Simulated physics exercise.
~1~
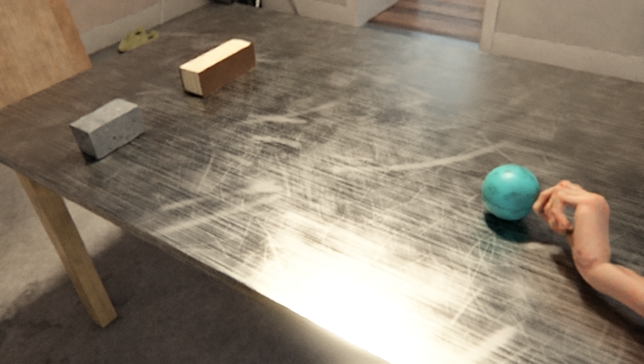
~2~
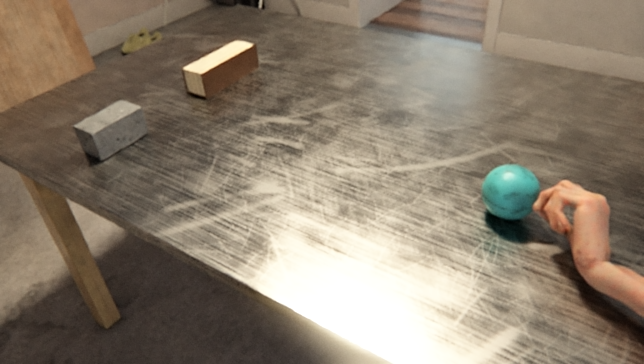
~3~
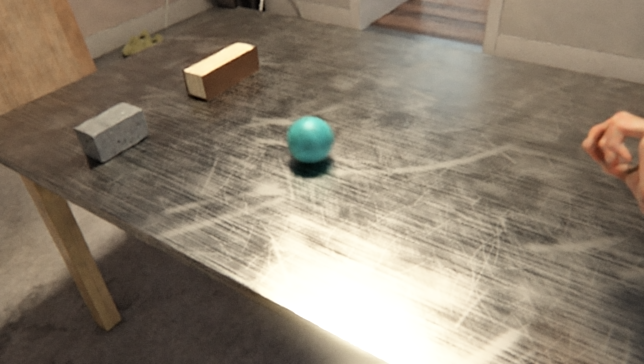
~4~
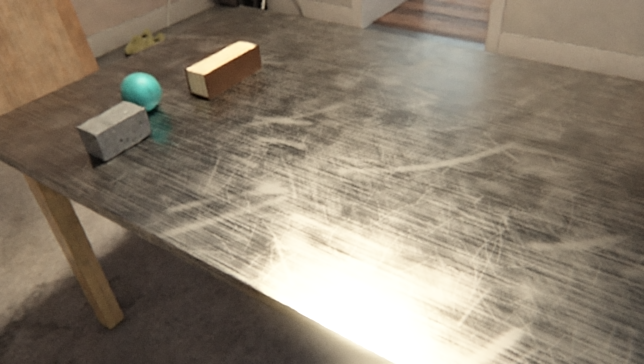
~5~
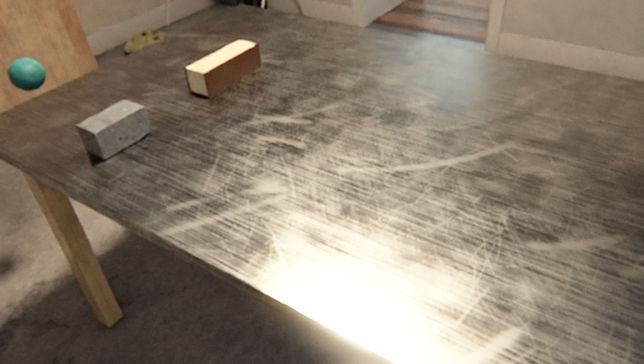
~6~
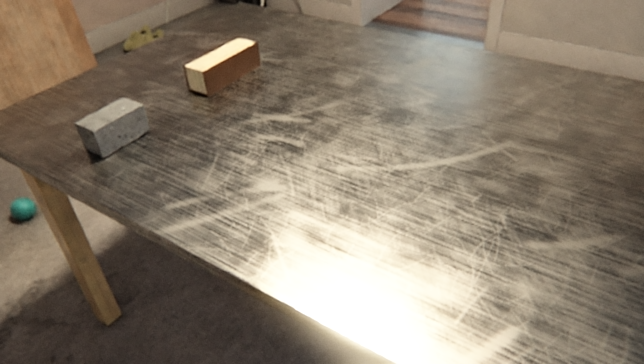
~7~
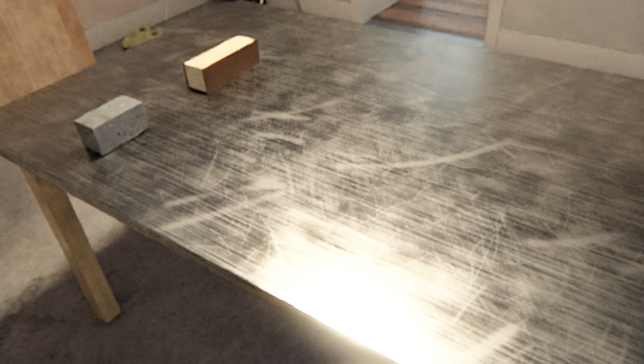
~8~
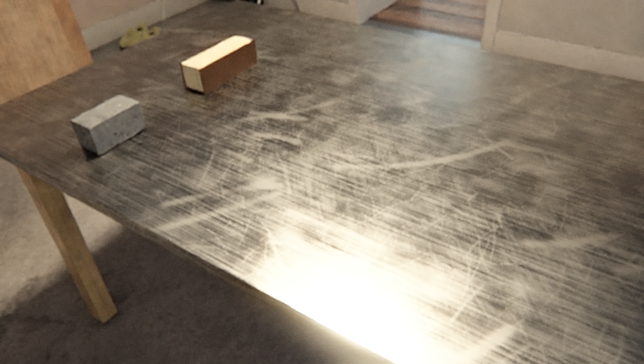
Turquoise ball released by a hand rolling left across a scratched tabletop, passing between two blocks and dropping off the far edge.
